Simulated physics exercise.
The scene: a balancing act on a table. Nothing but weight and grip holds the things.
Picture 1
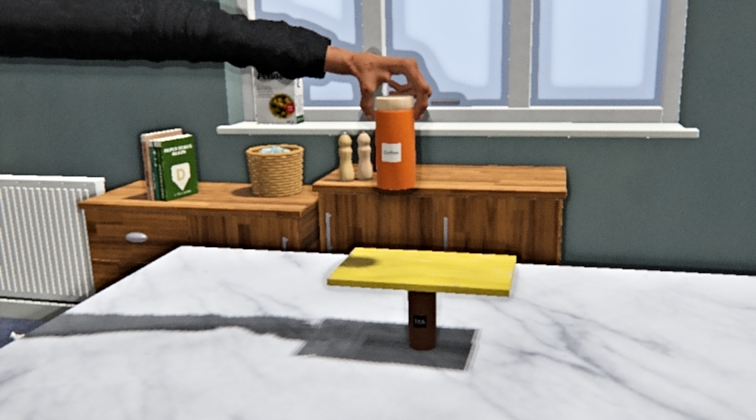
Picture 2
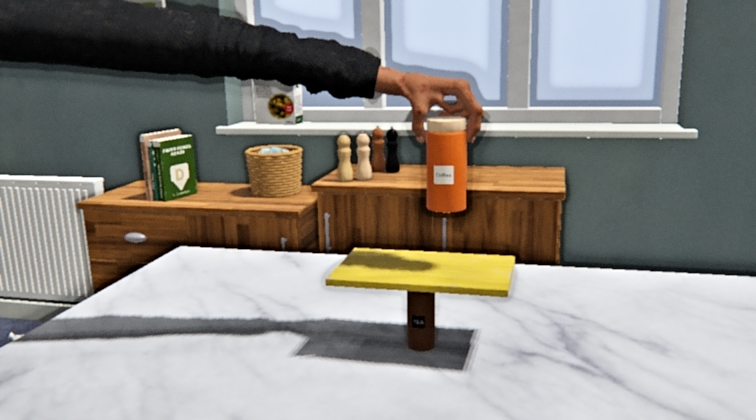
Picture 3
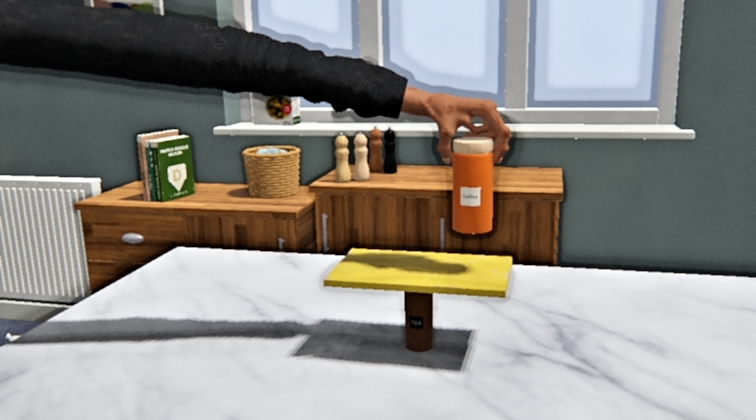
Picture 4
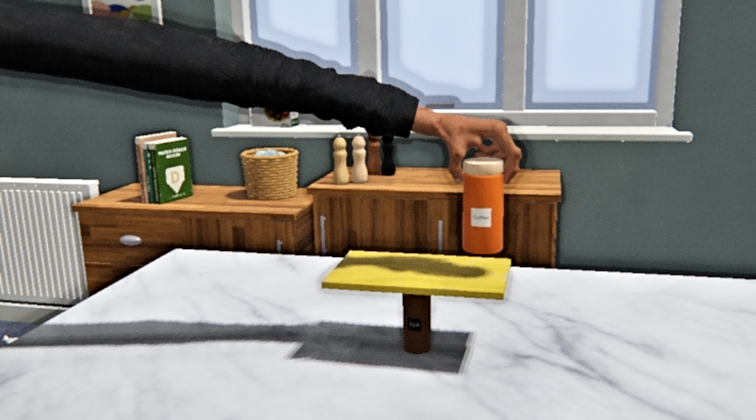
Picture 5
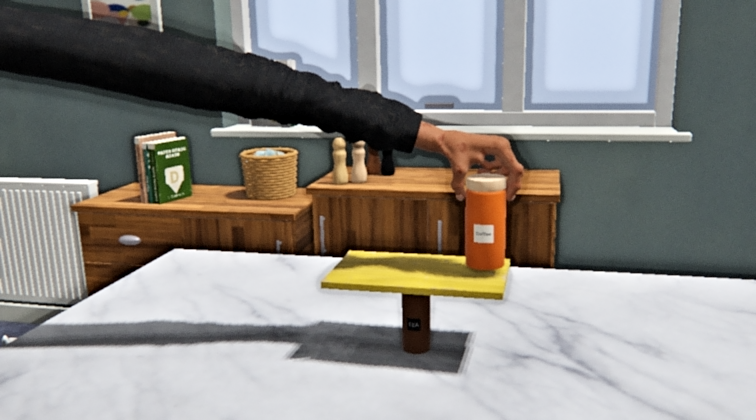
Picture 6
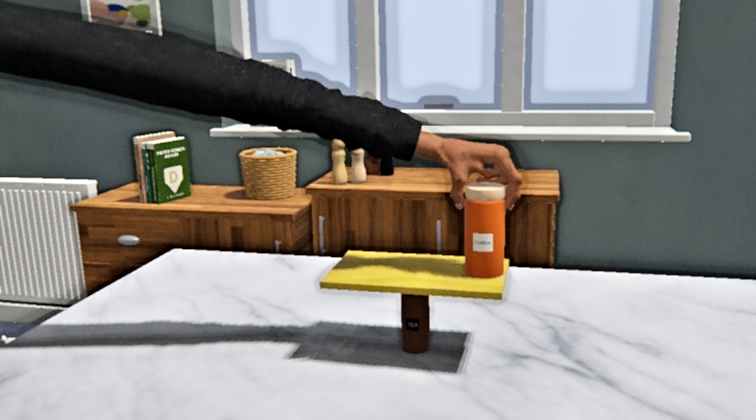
An arm in a black sleeve reaches in from the left over a white marble table, seen from the front in a room with wooden cabinets and a window. A yellow board rests across a small brown shaker, and the hand grips an orange jar with a pale lid above it. The hand carries the jar rightward and down onto the board's right side, keeping hold, while the view shifts very slightly.
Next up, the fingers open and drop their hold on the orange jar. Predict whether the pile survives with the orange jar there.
It ends up with something fallen.
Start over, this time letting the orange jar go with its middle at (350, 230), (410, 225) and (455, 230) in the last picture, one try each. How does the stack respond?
The stack tumbles down in the first case, remains standing in the second, and tumbles down in the third.
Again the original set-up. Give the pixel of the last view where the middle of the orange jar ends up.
Look around (549, 340) in the final frame.
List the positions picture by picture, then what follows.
In the first picture, on its way; orange jar (395, 142); brown shaker (422, 310).
In the second picture, on its way; orange jar (447, 164); brown shaker (421, 310).
In the third picture, on its way; orange jar (473, 185); brown shaker (419, 311).
In the fourth picture, on its way; orange jar (483, 205); brown shaker (417, 313).
In the fifth picture, on its way; orange jar (486, 221); brown shaker (416, 313).
In the sixth picture, in place under the hand; orange jar (485, 230); brown shaker (415, 313).
Then, 0.50 s past the last view, orange jar now fallen; yellow board rocked 67° from its first pose.
Then, 0.80 s past the last view, yellow board now fallen; brown shaker rocked 64° from its first pose.
Finally, fallen, orange jar, brown shaker and yellow board. Final places as the last picture's camera would see them, orange jar near (549, 339). The stack comes apart.
